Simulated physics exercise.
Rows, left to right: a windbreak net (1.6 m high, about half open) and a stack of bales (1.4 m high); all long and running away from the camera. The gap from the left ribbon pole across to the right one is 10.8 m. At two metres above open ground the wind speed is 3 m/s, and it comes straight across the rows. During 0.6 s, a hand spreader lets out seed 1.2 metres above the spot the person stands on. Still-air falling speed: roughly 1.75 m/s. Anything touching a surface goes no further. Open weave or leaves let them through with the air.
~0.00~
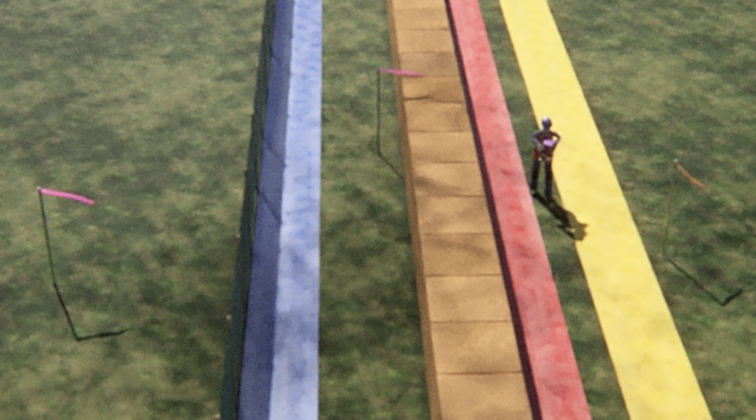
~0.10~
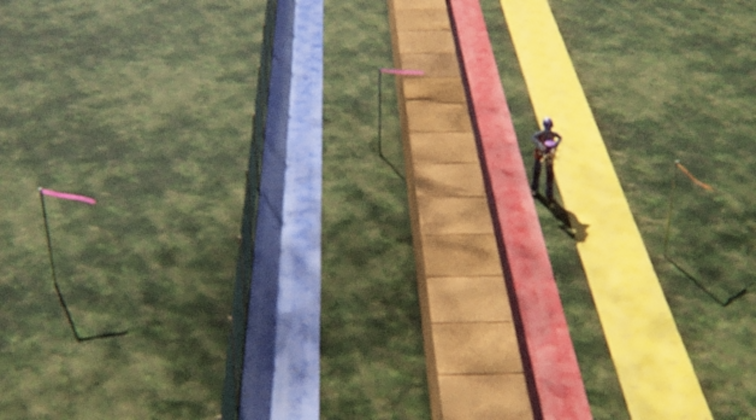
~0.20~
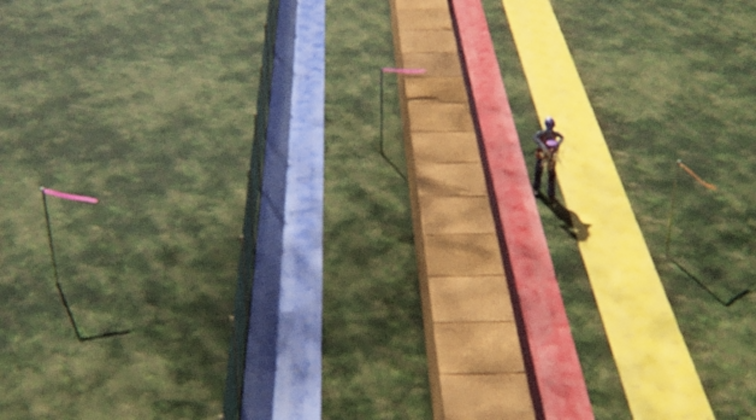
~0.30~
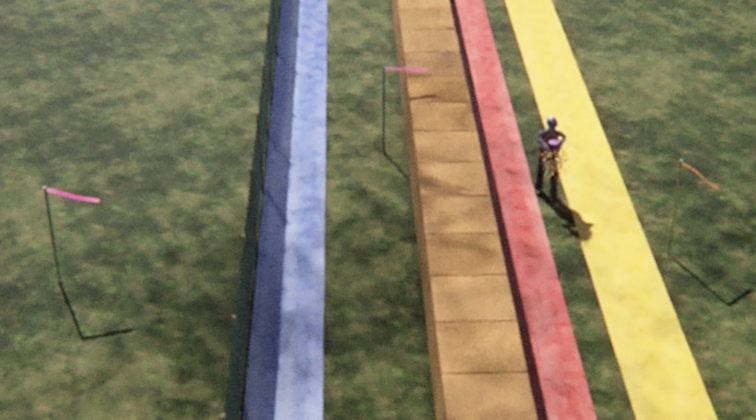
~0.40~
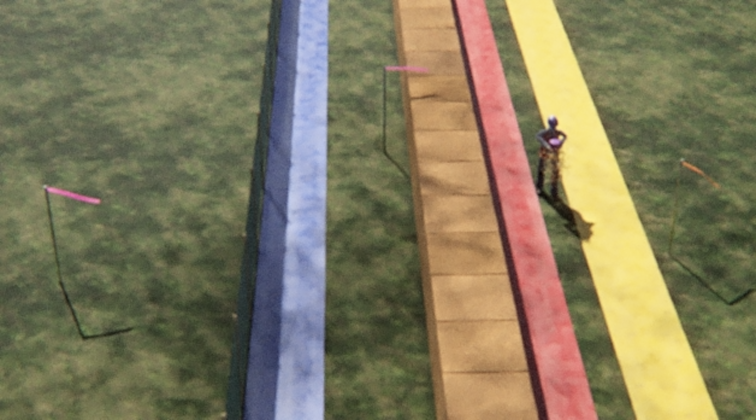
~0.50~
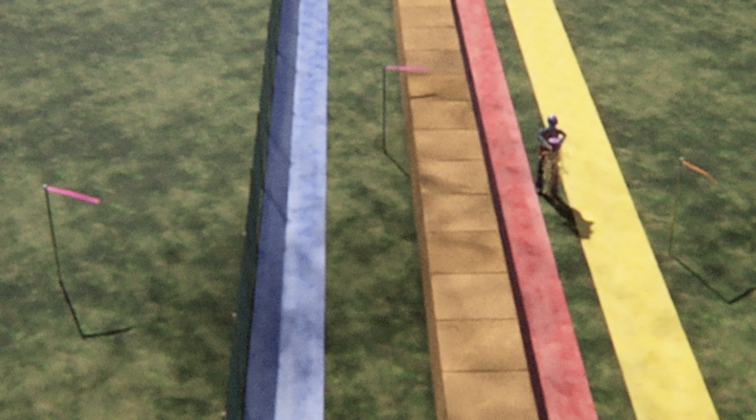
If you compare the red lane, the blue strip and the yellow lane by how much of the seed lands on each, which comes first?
The one that comes first is red.
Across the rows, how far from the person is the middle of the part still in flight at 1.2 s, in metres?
It works out to about 0.0 m.
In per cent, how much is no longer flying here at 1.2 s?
Share: Some 55 percent.
After 1.2 s, 43 % is in the air or yet to come; 0 % lies on the yellow lane, 9 % on the red lane and 0 % on the blue strip; the middle of what still flies is 0.3 m above the low ground, near (550, 196).
After 2.0 s, 1 % is in the air or yet to come; 1 % lies on the yellow lane, 23 % on the red lane and 0 % on the blue strip.
After 3.5 s, 0 % is in the air or yet to come; 1 % lies on the yellow lane, 23 % on the red lane and 0 % on the blue strip.
After 8.0 s, 0 % is in the air or yet to come; 1 % lies on the yellow lane, 23 % on the red lane and 0 % on the blue strip.
After 45.0 s, 0 % is in the air or yet to come; 1 % lies on the yellow lane, 23 % on the red lane and 0 % on the blue strip.
